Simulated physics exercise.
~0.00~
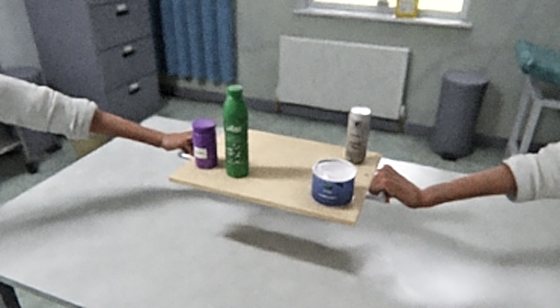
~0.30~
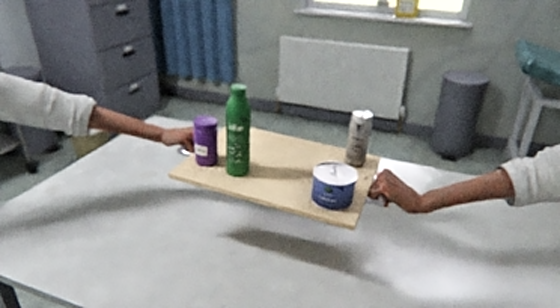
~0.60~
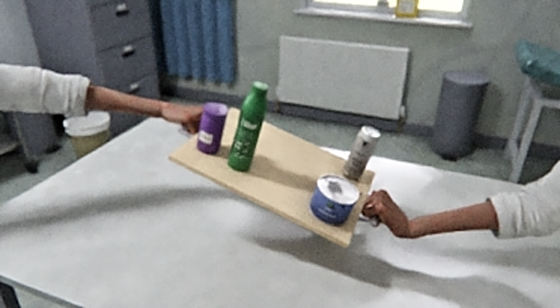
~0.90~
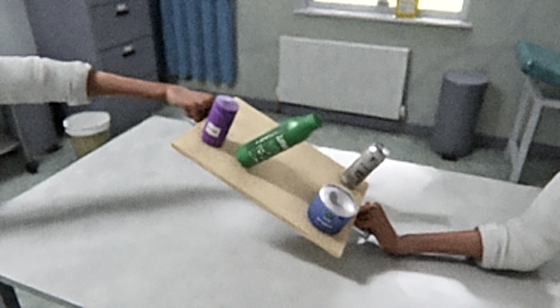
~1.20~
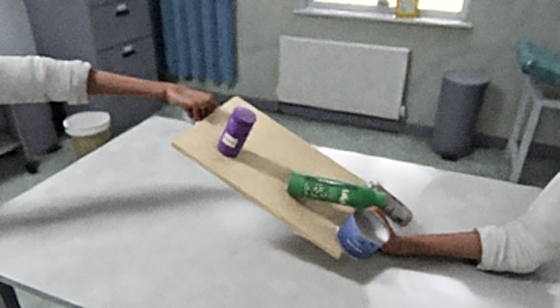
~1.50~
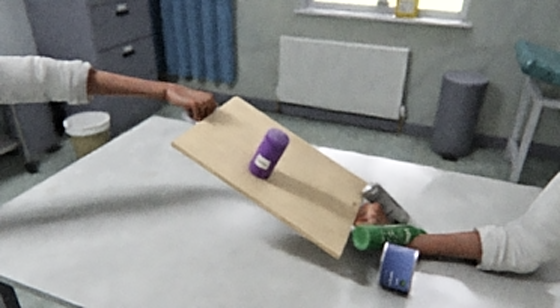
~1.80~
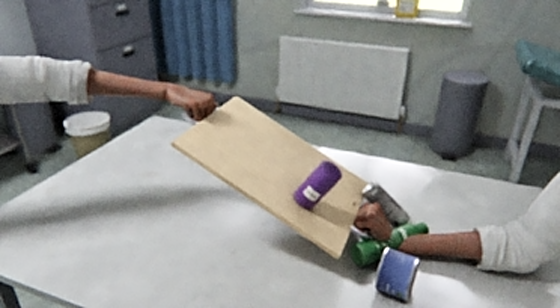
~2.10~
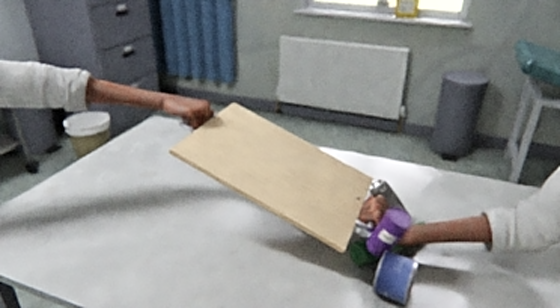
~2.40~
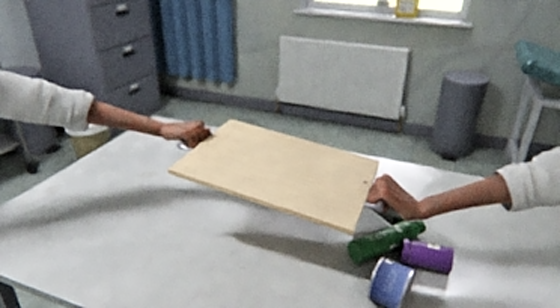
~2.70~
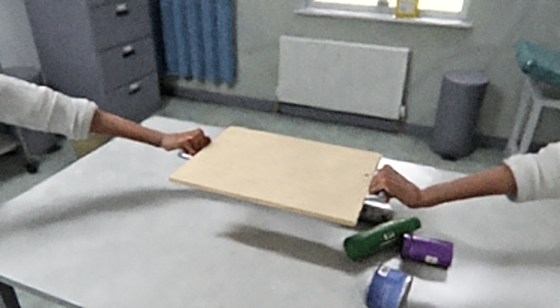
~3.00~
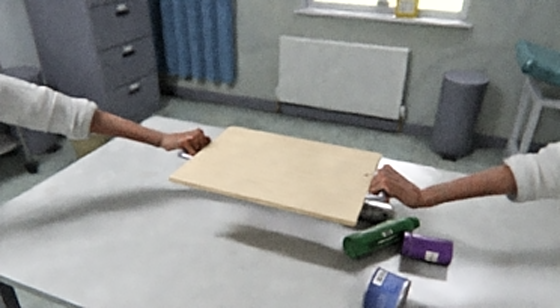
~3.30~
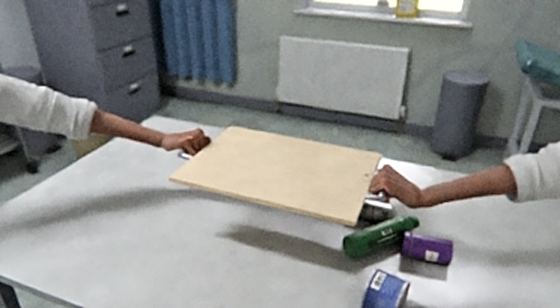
A rimless wooden tray is held by two hands above a pale table, seen from slightly above in a room with a radiator and grey drawers. On it stand a purple jar and a green bottle at the left, a white can at the back right and a blue tub at the front right. The hands tip the right edge down steeply, and the bottle topples towards the can and tub. These three go off the low edge, then the purple jar slides down after them. The hands level the empty tray, leaving the fallen things by its right end.
